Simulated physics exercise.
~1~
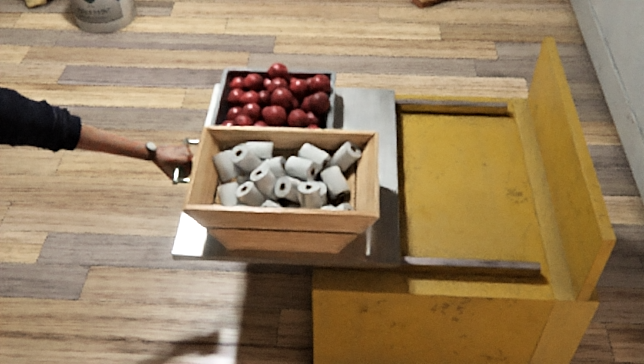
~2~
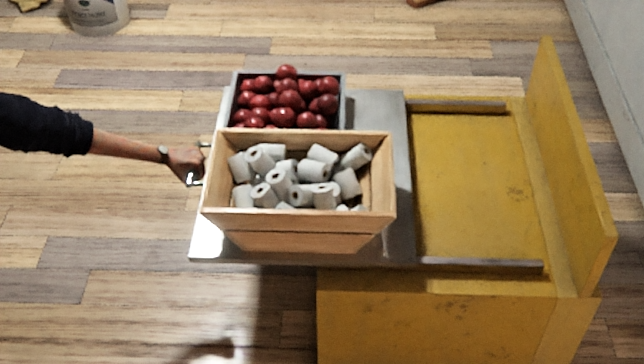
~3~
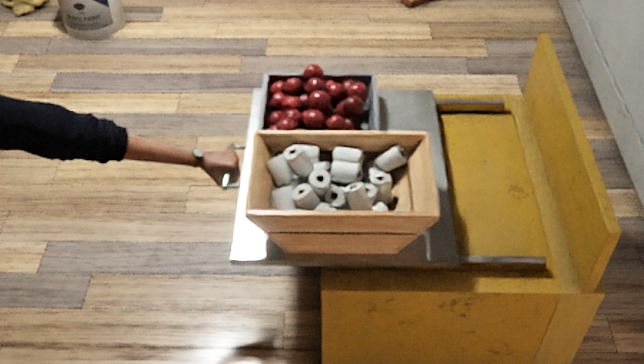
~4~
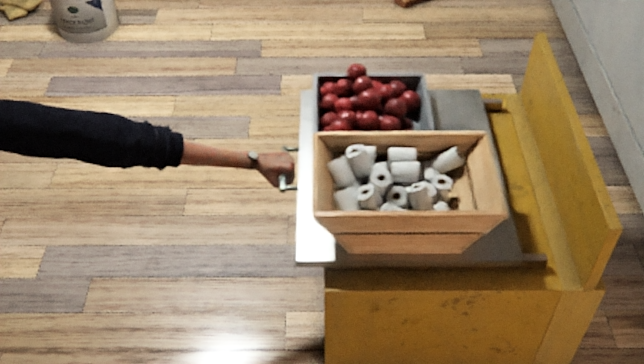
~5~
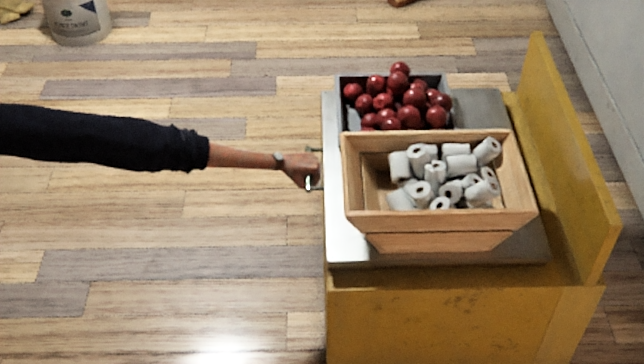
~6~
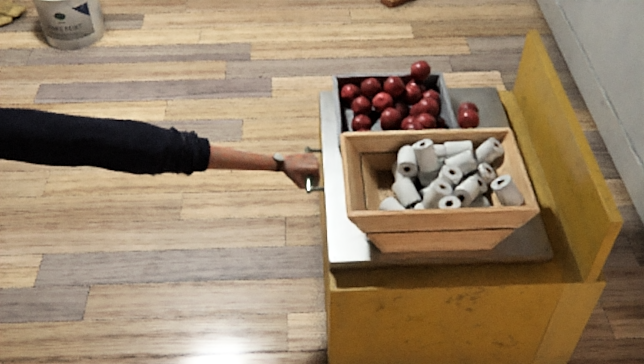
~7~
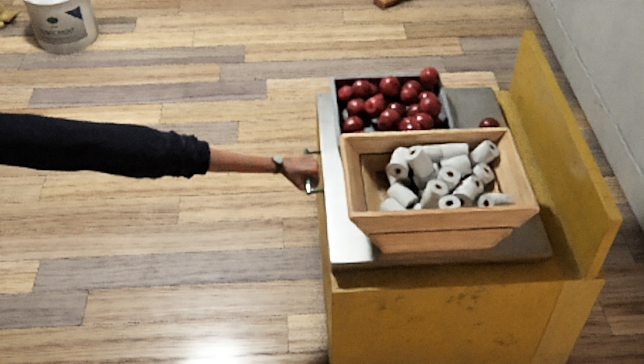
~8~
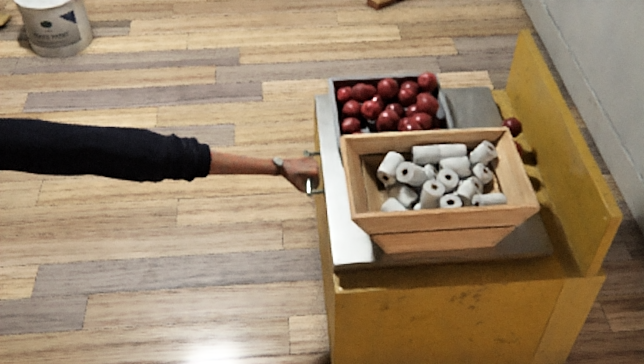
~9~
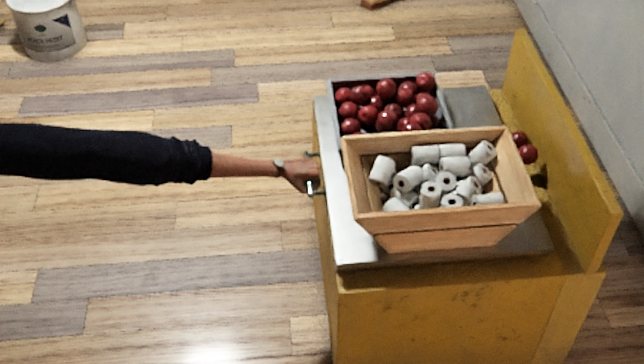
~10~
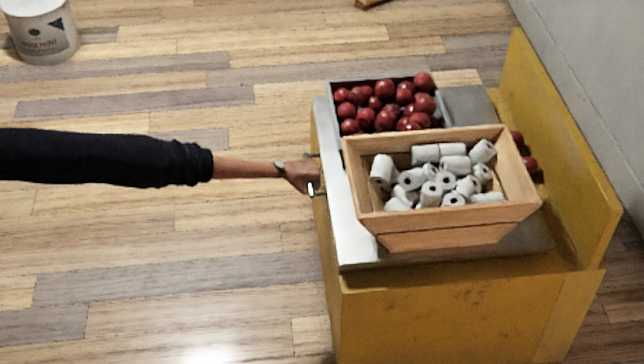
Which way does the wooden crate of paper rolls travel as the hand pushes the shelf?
The wooden crate moves to the right, towards the upright yellow back panel, and then stops along with the shelf.
A grey shelf slides to the right across a yellow unit, pushed by a hand in a dark sleeve reaching in from the left, seen from above over a wooden plank floor. Fixed on it are a wooden crate of pale paper rolls in front and a grey crate of red apples behind. The shelf stops short near the upright yellow back panel, and the rolls and apples shift to the right. Two apples leave the grey crate and end up beside the back panel. The paper rolls stay in their crate, most apples remain in theirs, and the hand still holds the handle.
